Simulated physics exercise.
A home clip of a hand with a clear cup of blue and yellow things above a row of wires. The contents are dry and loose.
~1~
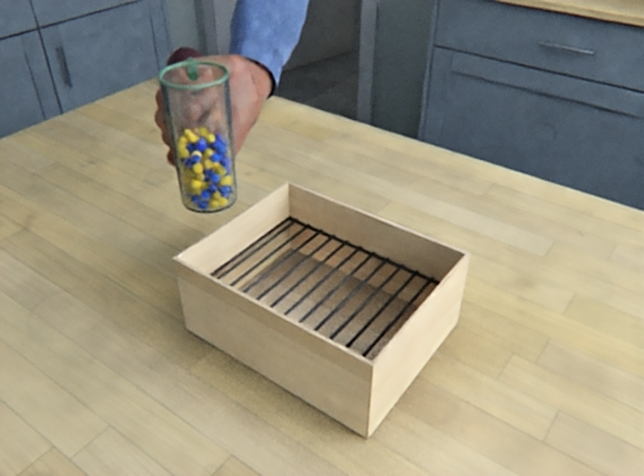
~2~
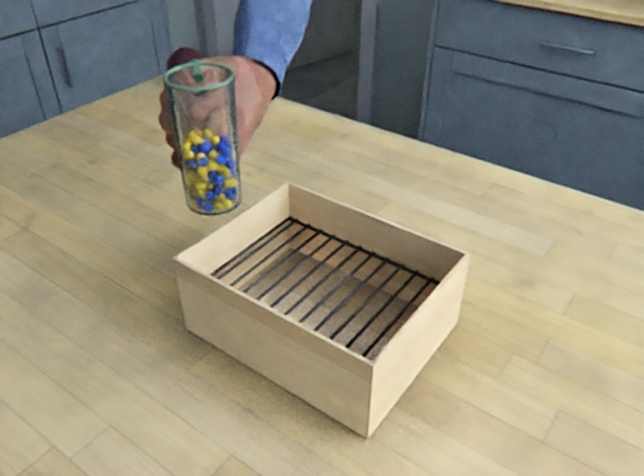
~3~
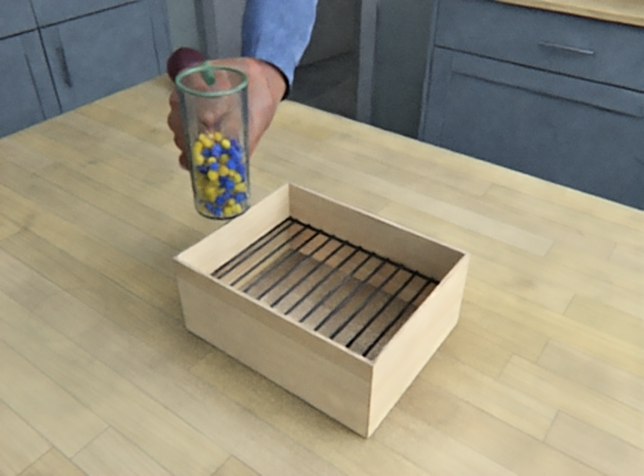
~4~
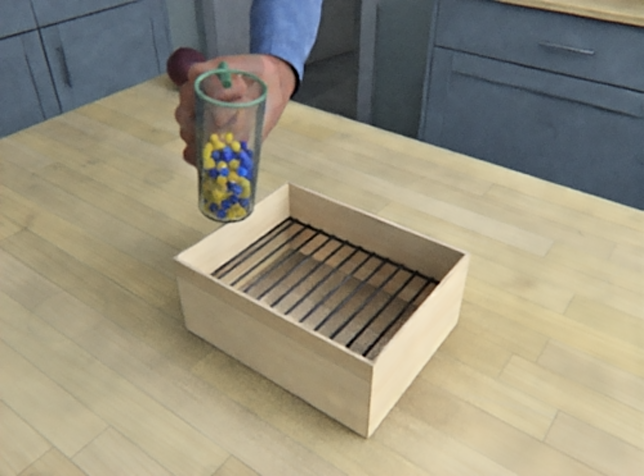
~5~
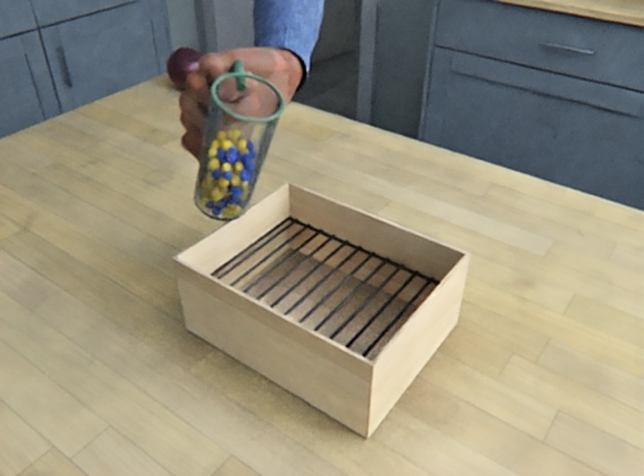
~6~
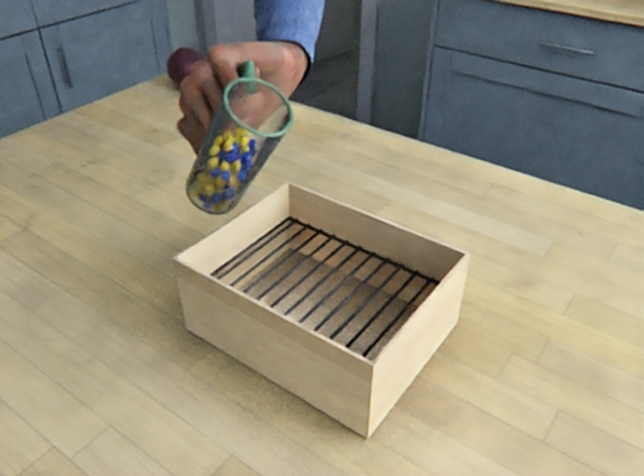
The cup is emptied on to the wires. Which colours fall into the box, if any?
In the end the blue ones drop through, and the yellow ones drop through.
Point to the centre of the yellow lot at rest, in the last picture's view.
Roughly at (321, 324).
Then, 0.31 s later than the last frame, blue ones, every one in the cup; yellow ones, every one in the cup.
Then, 0.64 s later than the last frame, blue ones, every one in the cup; yellow ones, every one in the cup.
Then, 1.03 s later than the last frame, blue ones, roughly a quarter in the cup, roughly a third on or over the wires, roughly a third under the rack; yellow ones, about a tenth in the cup, roughly two thirds on or over the wires, roughly a quarter under the rack.
When it is over, blue ones, just a few on the wires, almost all under the rack; yellow ones, every one under the rack.
